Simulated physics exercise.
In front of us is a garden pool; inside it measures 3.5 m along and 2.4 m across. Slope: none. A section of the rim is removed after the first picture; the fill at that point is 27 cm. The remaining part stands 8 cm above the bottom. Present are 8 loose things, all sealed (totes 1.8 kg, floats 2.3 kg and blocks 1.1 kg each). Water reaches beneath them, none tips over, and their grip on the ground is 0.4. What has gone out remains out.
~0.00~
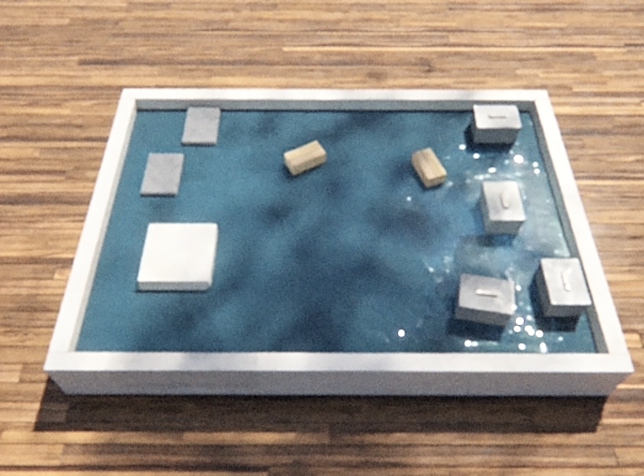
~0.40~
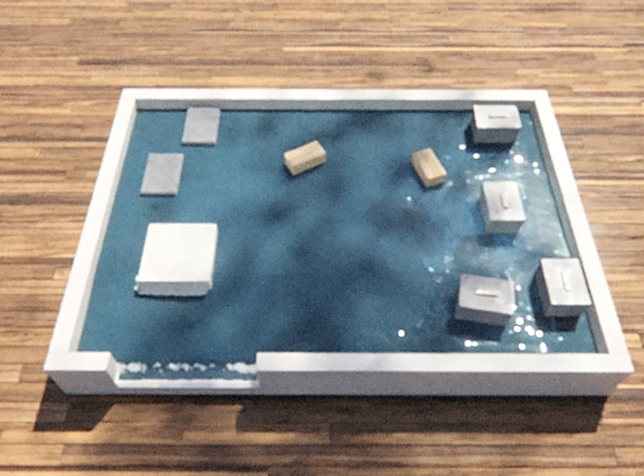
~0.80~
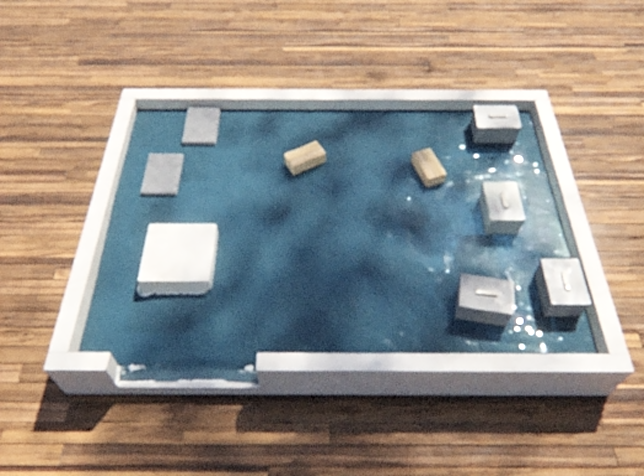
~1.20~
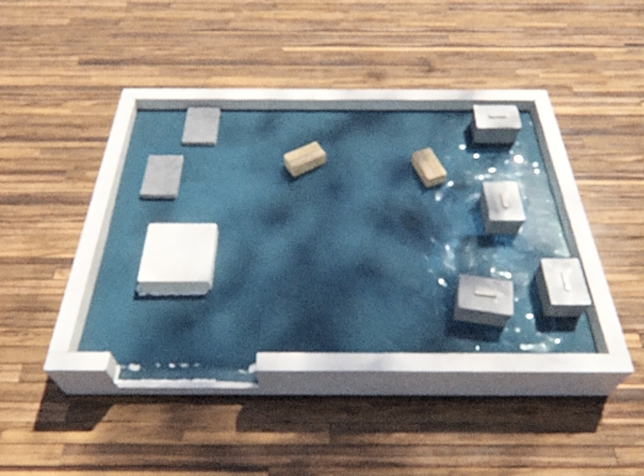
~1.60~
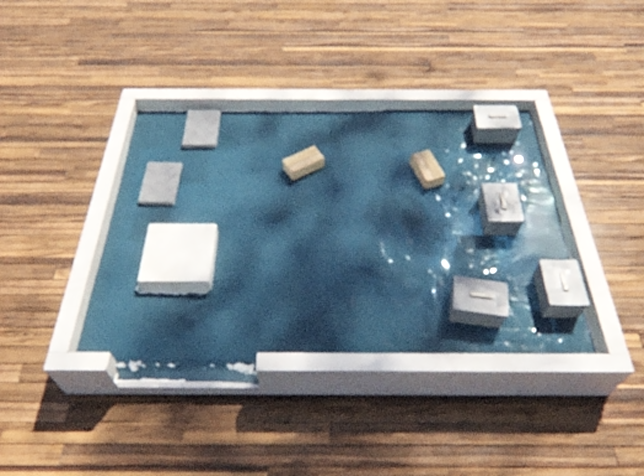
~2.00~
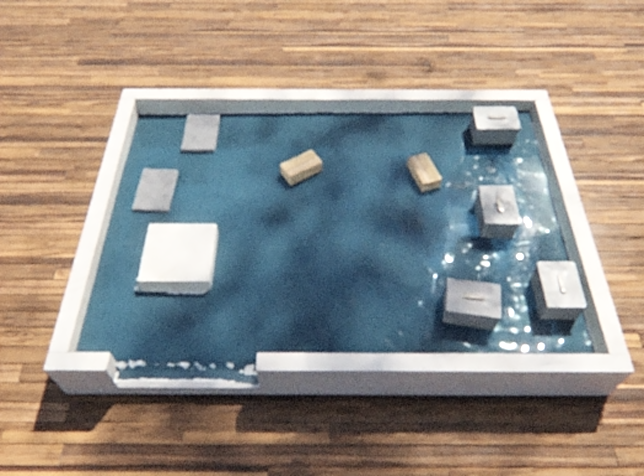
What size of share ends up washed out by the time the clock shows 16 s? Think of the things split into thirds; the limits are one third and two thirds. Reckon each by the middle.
Washed out: Fewer than one in three.
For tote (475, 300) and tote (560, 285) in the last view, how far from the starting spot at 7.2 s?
That comes to 40 cm for the first and 10 cm for the second.
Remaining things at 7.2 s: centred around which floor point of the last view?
Centre of the remaining things: Roughly (359, 238).
After 3.2 s 0 of 8 are out; 8 afloat.
After 7.2 s 0 of 8 are out; 8 afloat.
After 12.0 s 1 of 8 are out; 7 afloat.
After 16.0 s 1 of 8 are out; 7 afloat.
